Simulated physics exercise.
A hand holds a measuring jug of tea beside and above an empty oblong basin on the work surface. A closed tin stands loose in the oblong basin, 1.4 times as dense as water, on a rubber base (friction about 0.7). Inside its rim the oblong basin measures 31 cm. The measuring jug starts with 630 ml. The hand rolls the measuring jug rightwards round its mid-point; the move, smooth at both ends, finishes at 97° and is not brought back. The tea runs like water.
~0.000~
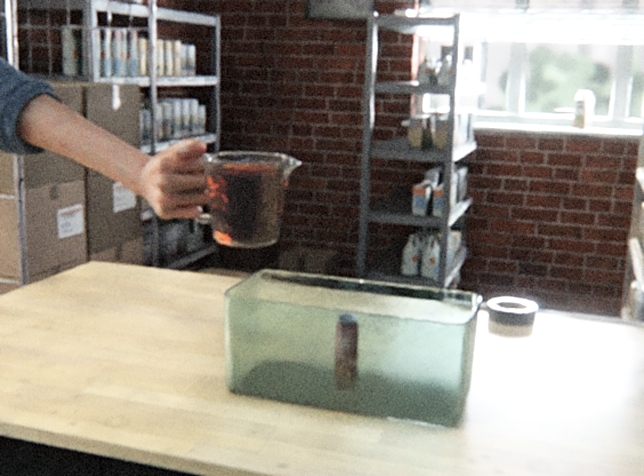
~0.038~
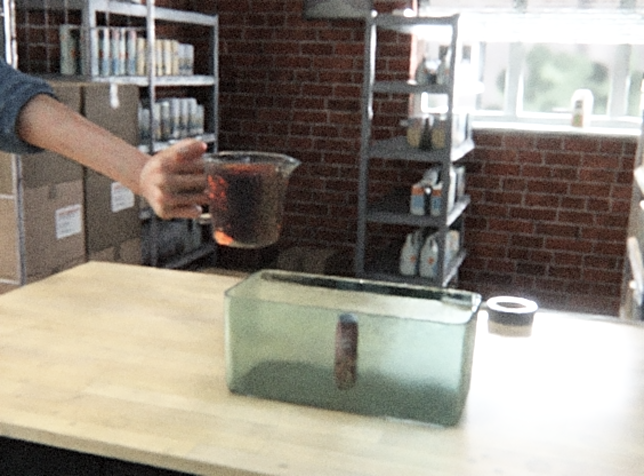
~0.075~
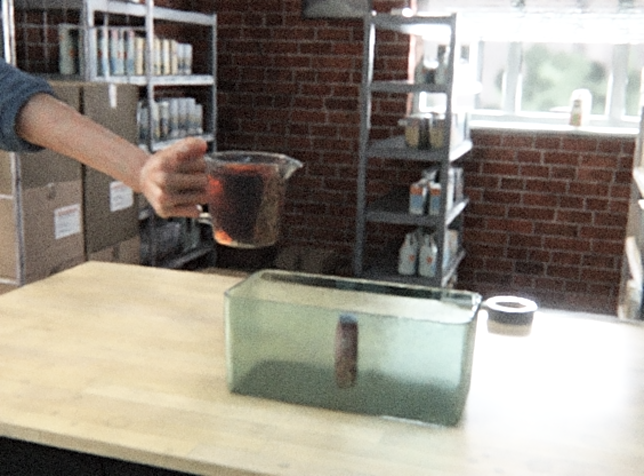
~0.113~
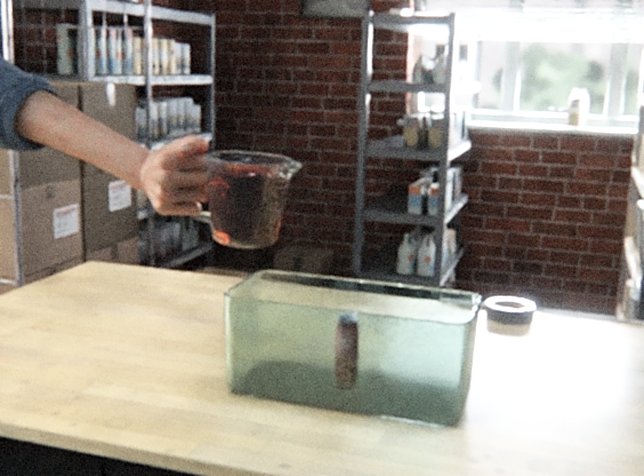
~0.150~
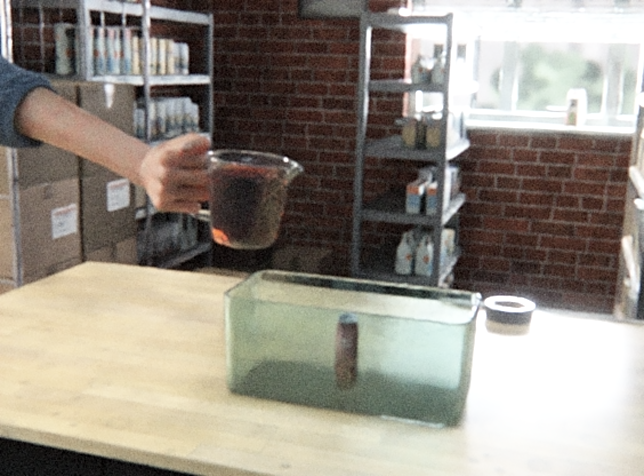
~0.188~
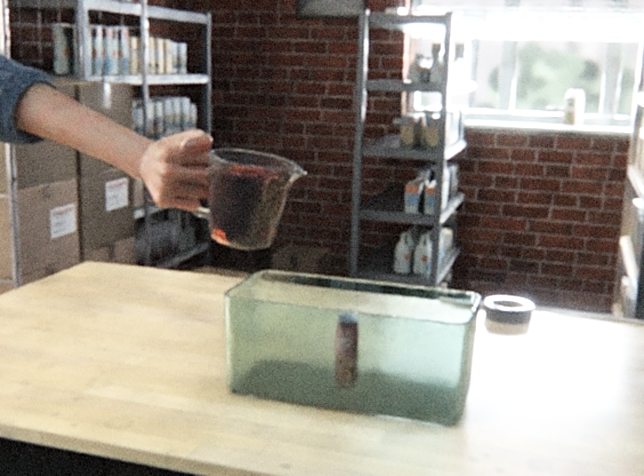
In a brick-walled storeroom, a hand holds a jug of tea beside and above a glass basin, tilting it slightly rightwards.
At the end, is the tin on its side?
The tin topples.
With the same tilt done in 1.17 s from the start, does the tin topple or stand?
Then it goes over.
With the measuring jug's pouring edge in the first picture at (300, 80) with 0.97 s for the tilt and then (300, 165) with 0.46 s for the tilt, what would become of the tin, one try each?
First it remains upright; then it falls.
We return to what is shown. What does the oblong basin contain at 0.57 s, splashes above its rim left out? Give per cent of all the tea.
Some 6 per cent.
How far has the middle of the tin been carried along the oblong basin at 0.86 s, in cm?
About 0 cm.
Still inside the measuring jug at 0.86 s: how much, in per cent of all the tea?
Some 24 per cent.
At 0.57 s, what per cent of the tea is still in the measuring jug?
Near 78 in a hundred.
By 0.57 s the tilt is 62° and 77 per cent is still to pour; the tin stands where it began.
By 0.86 s the tilt is 94° and 25 per cent is still to pour; the tin stands where it began.
By 1.15 s the tilt is 97° and 2 per cent is still to pour; the tin leans 25°.
By 1.47 s the tilt is 97° and 0 per cent is still to pour; the tin lies on its side.
At rest the tin lies on its side.
